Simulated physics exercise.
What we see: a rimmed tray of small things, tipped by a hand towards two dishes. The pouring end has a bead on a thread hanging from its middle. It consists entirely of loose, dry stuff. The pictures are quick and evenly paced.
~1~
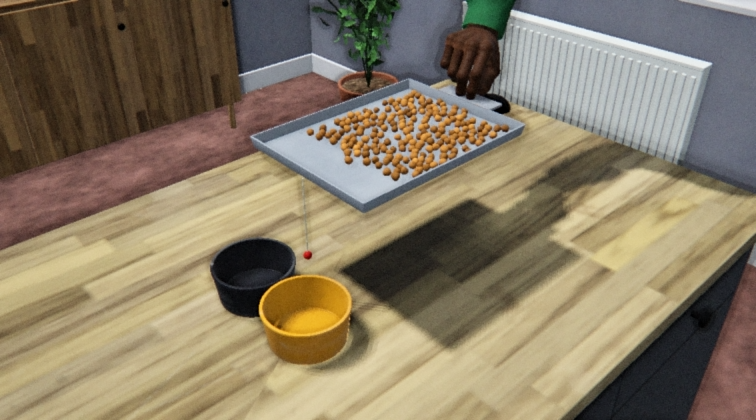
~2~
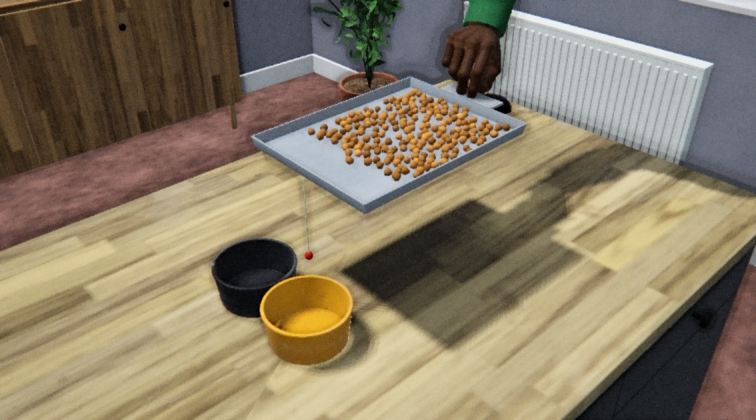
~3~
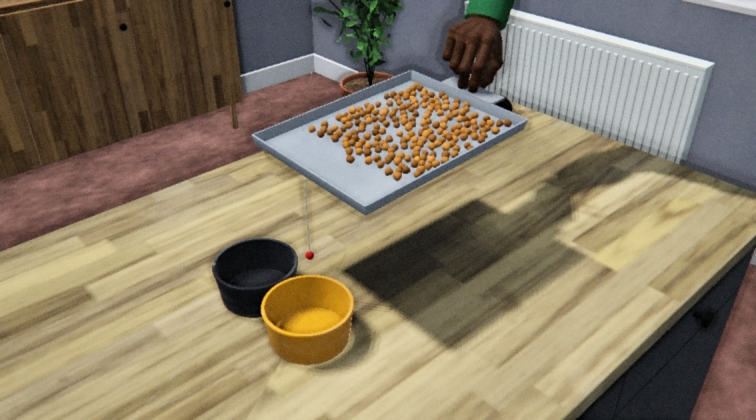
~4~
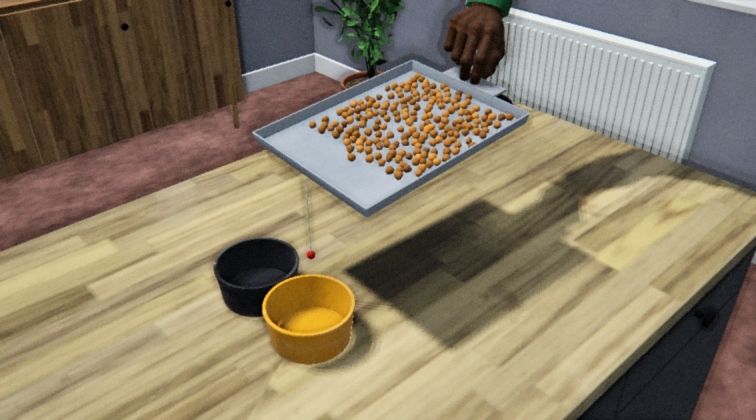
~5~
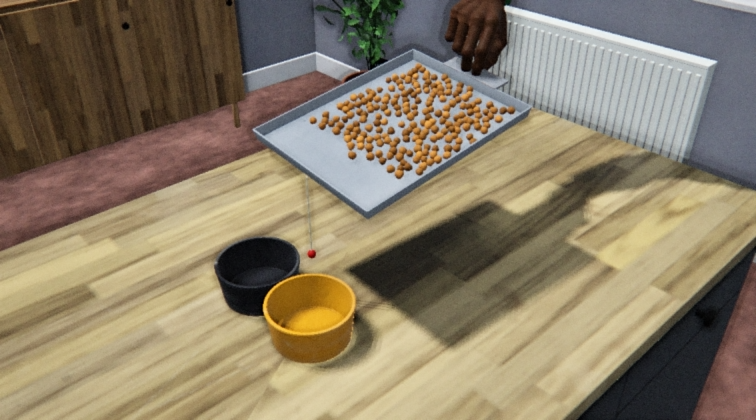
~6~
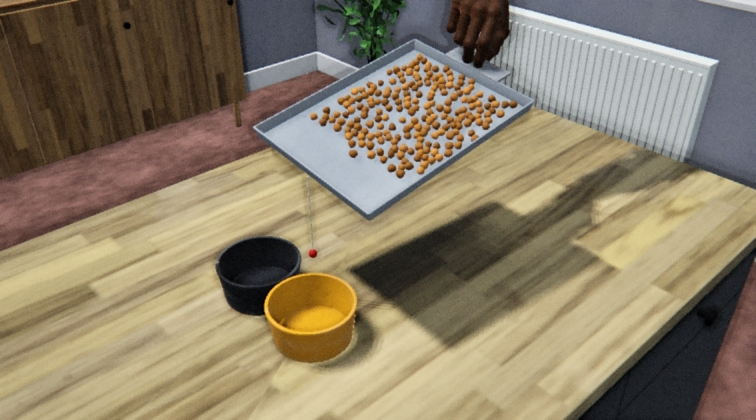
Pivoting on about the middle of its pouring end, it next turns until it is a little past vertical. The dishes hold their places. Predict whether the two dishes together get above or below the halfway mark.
Below.
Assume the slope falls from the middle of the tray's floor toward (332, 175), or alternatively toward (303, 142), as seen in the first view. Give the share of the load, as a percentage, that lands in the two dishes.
Case one near 70 %; case two near 20 %.
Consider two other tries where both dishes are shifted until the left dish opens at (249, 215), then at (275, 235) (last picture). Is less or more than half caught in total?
First try: Lower than half; second try: Lower than half.
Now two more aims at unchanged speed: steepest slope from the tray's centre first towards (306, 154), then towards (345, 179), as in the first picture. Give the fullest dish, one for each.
For the first place it's the left-side dish, for the second the right-side dish.
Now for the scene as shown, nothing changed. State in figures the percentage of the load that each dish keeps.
0 % left, 20 % right.
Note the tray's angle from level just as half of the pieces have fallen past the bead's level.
The angle is around 105°.
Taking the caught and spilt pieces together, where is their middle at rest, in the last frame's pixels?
Somewhere around (367, 332) in the final view.
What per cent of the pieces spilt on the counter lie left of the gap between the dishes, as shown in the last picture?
0 per cent or thereabouts.
Soon, tray tipped steeply; nearly all on the tray; a stray few in the right dish; a stray few in the air.
A while on, tray tipped right over; nearly all on the tray; a stray few in the right dish; a stray few outside both.
Towards the end, tray tipped past a quarter turn; about a quarter in the right dish; most outside both.
Finally, tray tipped past a quarter turn; about a quarter in the right dish; none in the left dish; most outside both.
